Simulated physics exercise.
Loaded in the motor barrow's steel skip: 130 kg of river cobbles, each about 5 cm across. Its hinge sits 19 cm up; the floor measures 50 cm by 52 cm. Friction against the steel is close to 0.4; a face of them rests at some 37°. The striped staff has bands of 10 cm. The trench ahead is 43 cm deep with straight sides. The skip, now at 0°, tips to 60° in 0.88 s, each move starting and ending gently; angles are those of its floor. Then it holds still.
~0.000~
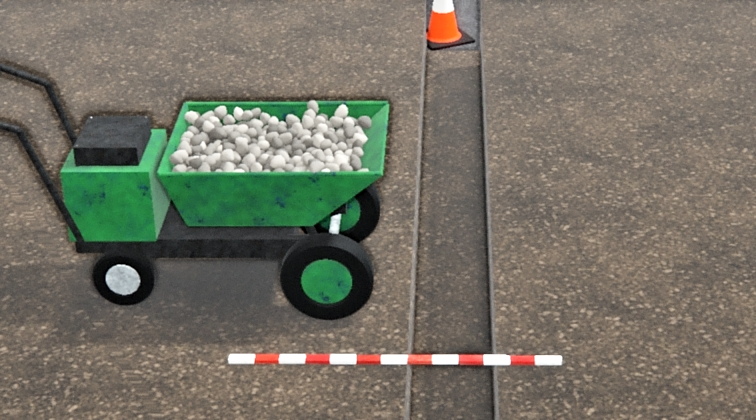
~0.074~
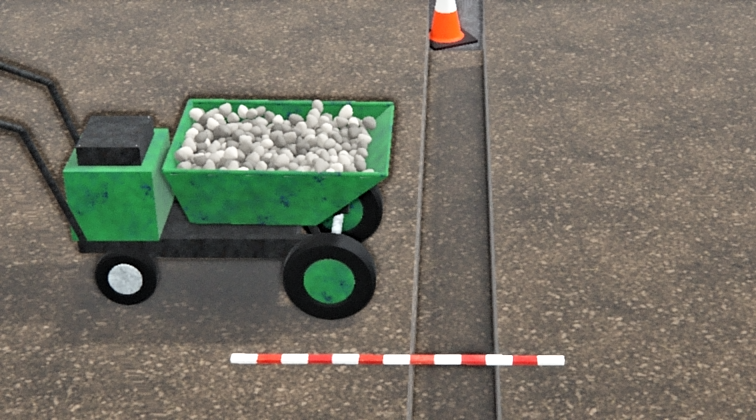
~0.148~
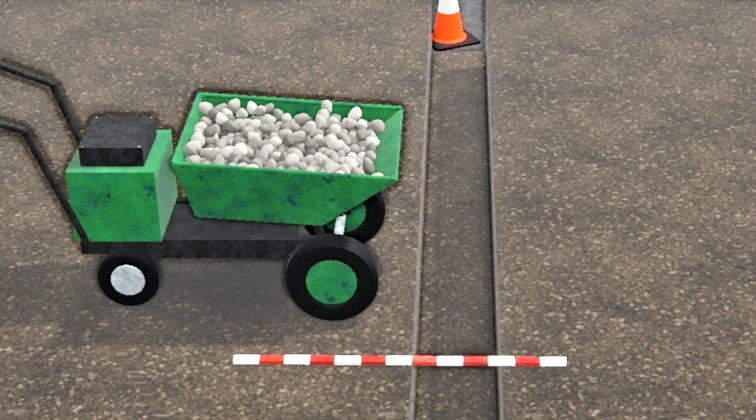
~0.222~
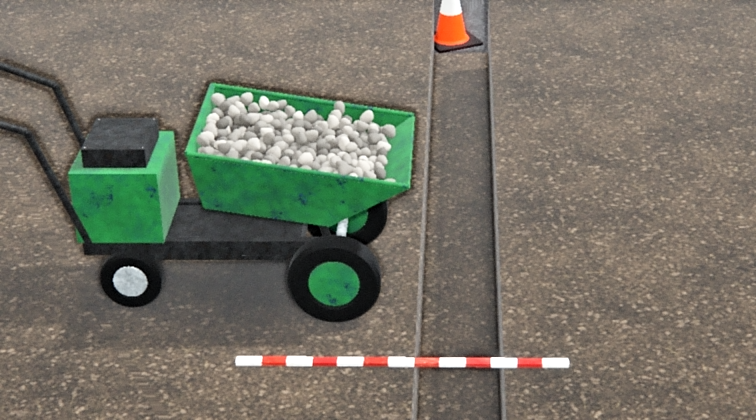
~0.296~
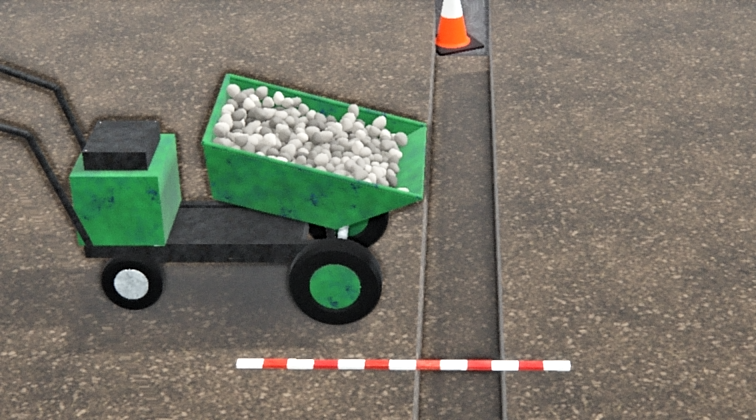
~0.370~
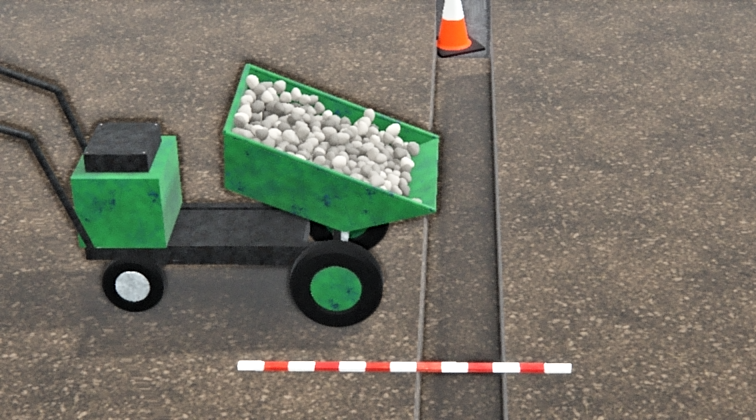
The green skip on a small motor barrow, piled with pale rounded stones, sat level at first, then slowly tilted forward to the right, its back end rising beside a narrow trench and an orange cone.
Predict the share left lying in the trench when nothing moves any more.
Close to 43 in a hundred.
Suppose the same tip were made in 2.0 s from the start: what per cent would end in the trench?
Then about 50 per cent.
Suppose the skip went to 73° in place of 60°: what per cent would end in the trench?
It would be near 40 per cent.
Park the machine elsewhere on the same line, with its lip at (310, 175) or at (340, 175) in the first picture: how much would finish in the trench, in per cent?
First some 95, then 85 per cent.
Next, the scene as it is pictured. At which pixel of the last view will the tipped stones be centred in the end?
Their middle is at about (524, 283).
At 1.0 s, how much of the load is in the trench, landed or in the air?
About 10 per cent by then.
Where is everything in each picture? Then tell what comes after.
In the first frame, the skip is at 0°, its lip at (381, 174); the top of the load is at (262, 120).
In the second frame, the skip is at 1°, its lip at (387, 175); the top of the load is at (247, 118); the stones move at 0.3 m/s on average.
In the third frame, the skip is at 5°, its lip at (396, 180); the top of the load is at (236, 118); the stones move at 0.5 m/s on average.
The fourth frame shows lip at (409, 187), floor tilted 10°, highest stones at (227, 113); the stones move at 0.6 m/s on average.
In the fifth frame, the skip is at 16°, its lip at (422, 198); the top of the load is at (239, 103); the stones move at 0.8 m/s on average.
The sixth frame shows lip at (435, 211), floor tilted 23°, highest stones at (254, 96); the stones move at 0.8 m/s on average.
After 0.7 s the floor is at 51°; 100 % in the skip; the foremost stones are at (448, 213).
After 1.0 s the floor is at 60°; 81 % in the skip, 10 % in the trench, 9 % past the trench; the foremost stones are at (533, 290).
After 1.3 s the floor is at 60°; 33 % in the skip, 13 % in the trench, 53 % past the trench; the foremost stones are at (660, 290).
After 3.3 s the floor is at 60°; 0 % in the skip, 43 % in the trench, 57 % past the trench; the foremost stones are past the picture's edge.
